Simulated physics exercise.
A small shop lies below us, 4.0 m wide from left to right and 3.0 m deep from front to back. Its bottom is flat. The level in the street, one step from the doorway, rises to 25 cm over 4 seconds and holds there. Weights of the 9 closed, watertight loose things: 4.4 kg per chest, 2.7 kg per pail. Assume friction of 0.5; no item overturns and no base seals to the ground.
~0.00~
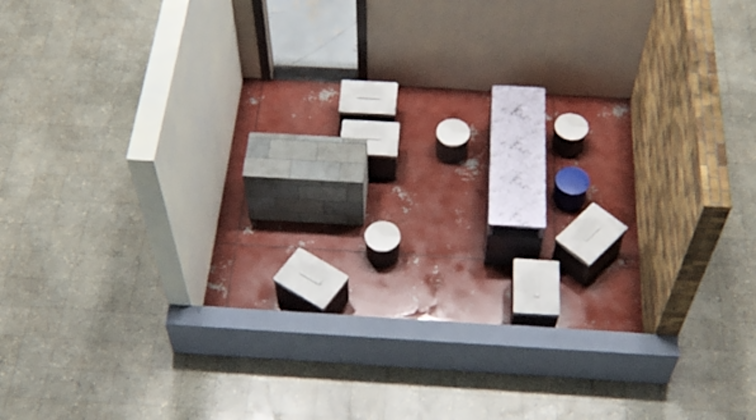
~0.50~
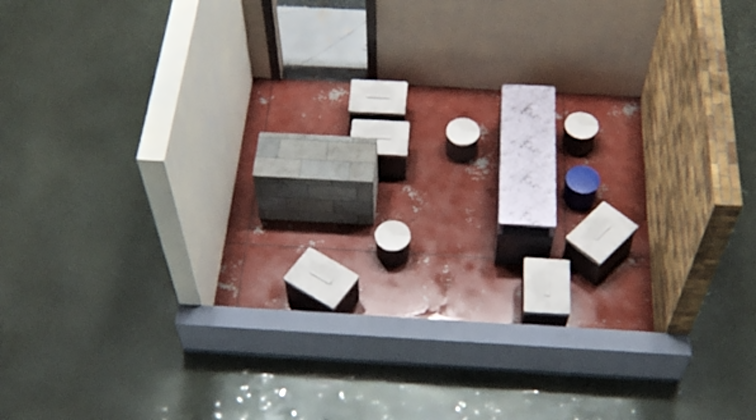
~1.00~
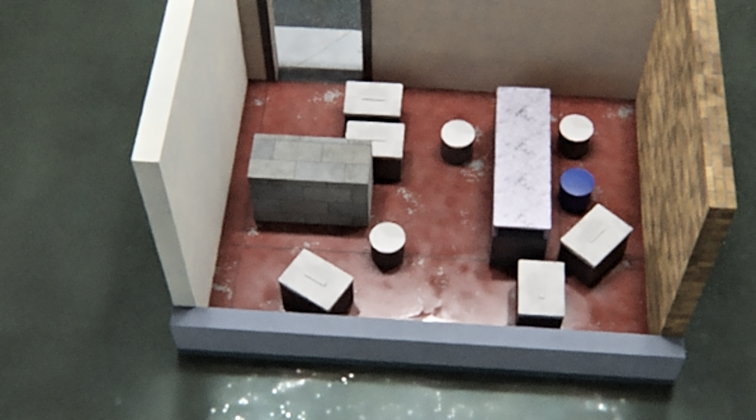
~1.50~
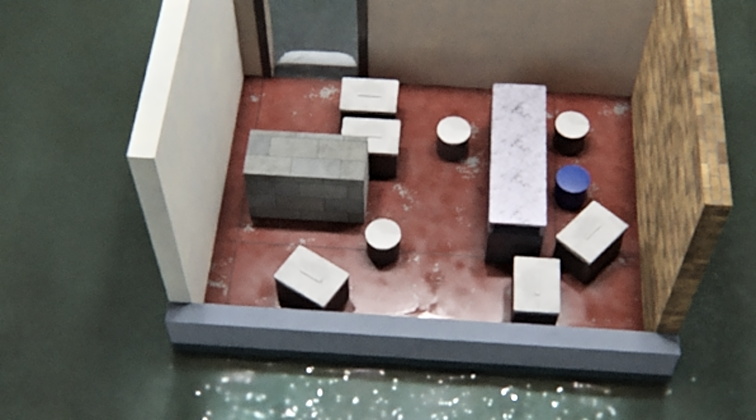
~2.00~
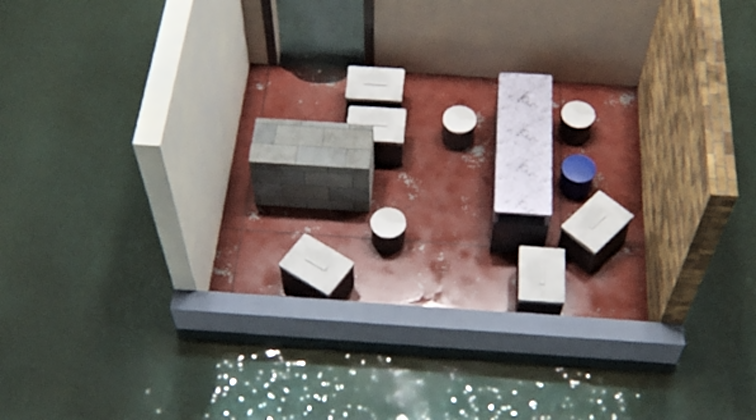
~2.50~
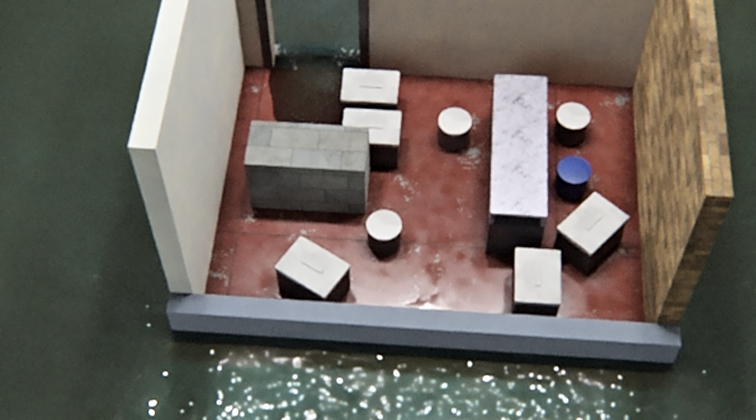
Small open-topped shop with red floor standing as dark water surrounds it and begins spreading in through the doorway, furniture staying put.
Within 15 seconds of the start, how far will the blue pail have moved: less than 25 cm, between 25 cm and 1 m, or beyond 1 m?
Between 25 cm and 1 m.
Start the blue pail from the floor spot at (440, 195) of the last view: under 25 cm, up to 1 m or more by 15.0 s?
Answer: It covers a big distance.
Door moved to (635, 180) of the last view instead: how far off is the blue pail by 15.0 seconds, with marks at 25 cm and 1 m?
I'd expect the blue pail to get swept far off.
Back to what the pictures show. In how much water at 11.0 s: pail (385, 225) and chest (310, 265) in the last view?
Around 13 cm and 9 cm.
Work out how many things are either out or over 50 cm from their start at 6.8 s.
I make it 2 by then.
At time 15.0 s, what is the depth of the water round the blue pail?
The depth there is around 13 cm.
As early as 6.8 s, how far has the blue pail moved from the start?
Roughly 0 centimetres by that point.
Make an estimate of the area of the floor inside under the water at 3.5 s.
2.5 m2.
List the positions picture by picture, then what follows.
The first picture shows the blue pail at (573, 181) rests on the ground; 0.0 m2 under water; 0 of 9 have shifted.
The second picture shows the blue pail at (583, 179), on the bottom; 0.0 m2 under water; 0 of 9 have shifted.
The third picture shows the blue pail at (578, 182), on the bottom; 0.0 m2 under water; 0 of 9 have shifted.
The fourth picture shows the blue pail at (573, 179), on the bottom; 0.0 m2 under water; 0 of 9 have shifted.
The fifth picture shows the blue pail at (579, 168), on the bottom; 0.1 m2 under water; 0 of 9 have shifted.
The sixth picture shows the blue pail at (574, 170), on the bottom; water covers 0.6 m2; 0 of 9 have shifted.
After 3.5 s the blue pail is near (574, 170), 0.0 m from its start, aground; 0 afloat.
After 6.8 s the blue pail is near (574, 170), 0.0 m from its start, aground; 4 afloat.
After 11.0 s the blue pail is near (582, 97), 0.9 m from its start, afloat; 9 afloat.
After 15.0 s the blue pail is near (618, 132), 0.6 m from its start, afloat; 9 afloat.
